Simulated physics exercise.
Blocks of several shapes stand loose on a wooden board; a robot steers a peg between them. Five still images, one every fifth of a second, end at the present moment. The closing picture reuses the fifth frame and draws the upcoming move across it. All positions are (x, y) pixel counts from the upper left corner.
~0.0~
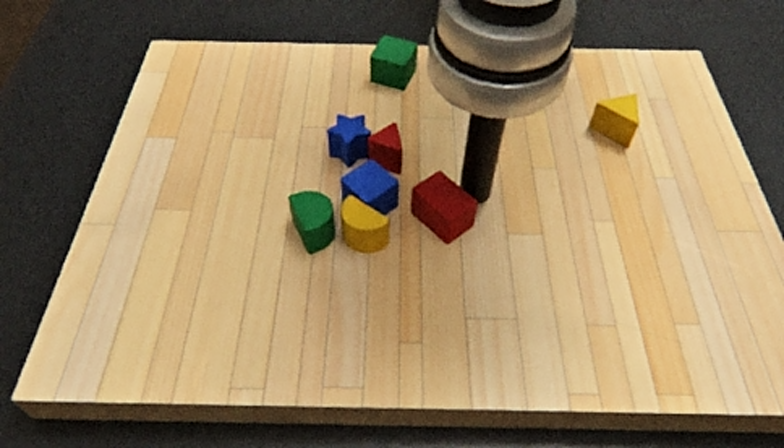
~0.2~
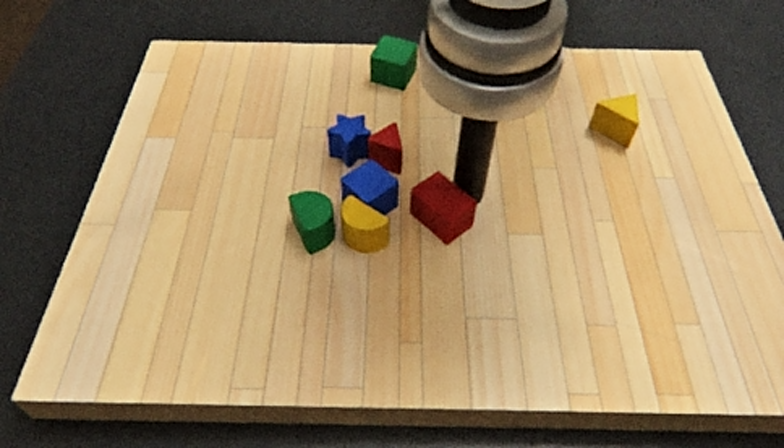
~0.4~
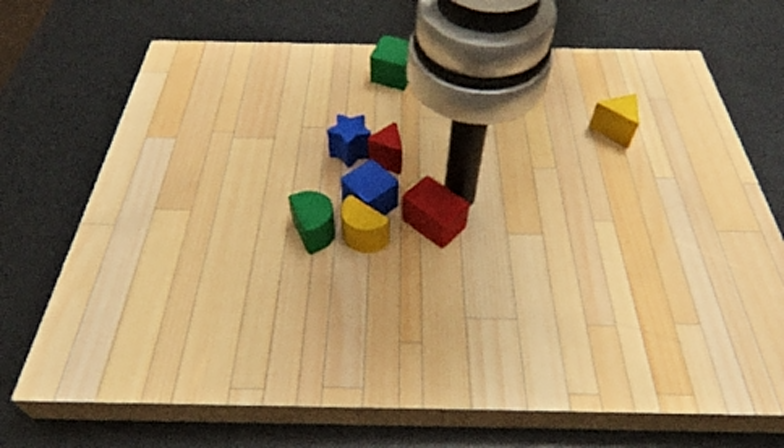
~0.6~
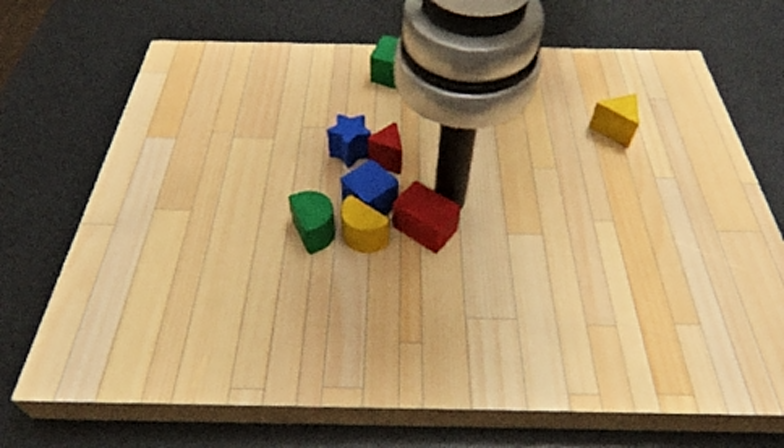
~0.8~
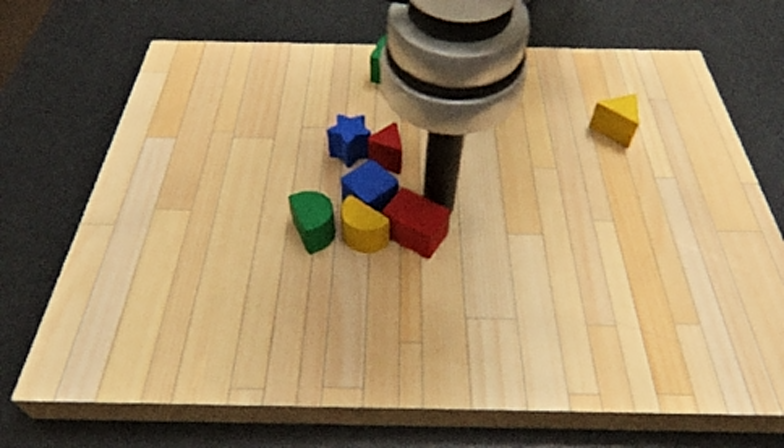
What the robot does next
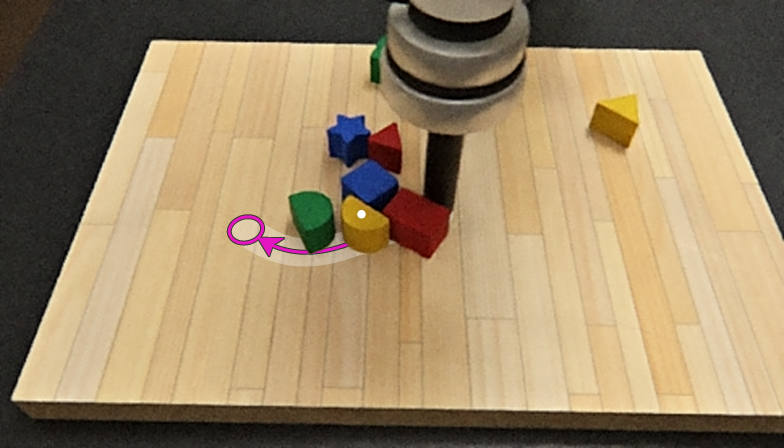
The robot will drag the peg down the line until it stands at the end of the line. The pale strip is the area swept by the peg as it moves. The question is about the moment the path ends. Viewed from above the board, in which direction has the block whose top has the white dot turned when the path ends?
Viewed from above: Anti-clockwise.
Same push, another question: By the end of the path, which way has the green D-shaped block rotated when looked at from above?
Bird's-eye view: Clockwise.
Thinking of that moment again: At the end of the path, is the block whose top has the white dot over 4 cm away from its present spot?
Final answer: Yes.
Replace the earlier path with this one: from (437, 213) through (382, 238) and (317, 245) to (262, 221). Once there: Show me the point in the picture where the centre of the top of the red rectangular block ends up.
Top centre: (374, 254).
The line goes from (437, 213) via (375, 235) and (307, 252), ending at (246, 230); the dot is on the yellow D-shaped block.
The first path, step by step. One third of the way, peg (375, 228); yellow D-shaped block (338, 230), turned 65° clockwise; red rectangular block (382, 243), turned 25° anticlockwise.
Two thirds of the way, peg (304, 246); green D-shaped block (284, 203), turned 70° clockwise; yellow D-shaped block (299, 255), turned 40° anticlockwise; red rectangular block (378, 248), turned 45° anticlockwise.
At the end, peg (244, 223); green D-shaped block (263, 181), turned 160° clockwise; yellow D-shaped block (299, 255), turned 40° anticlockwise; blue four-sided block unmoved; red rectangular block (378, 248), turned 45° anticlockwise.
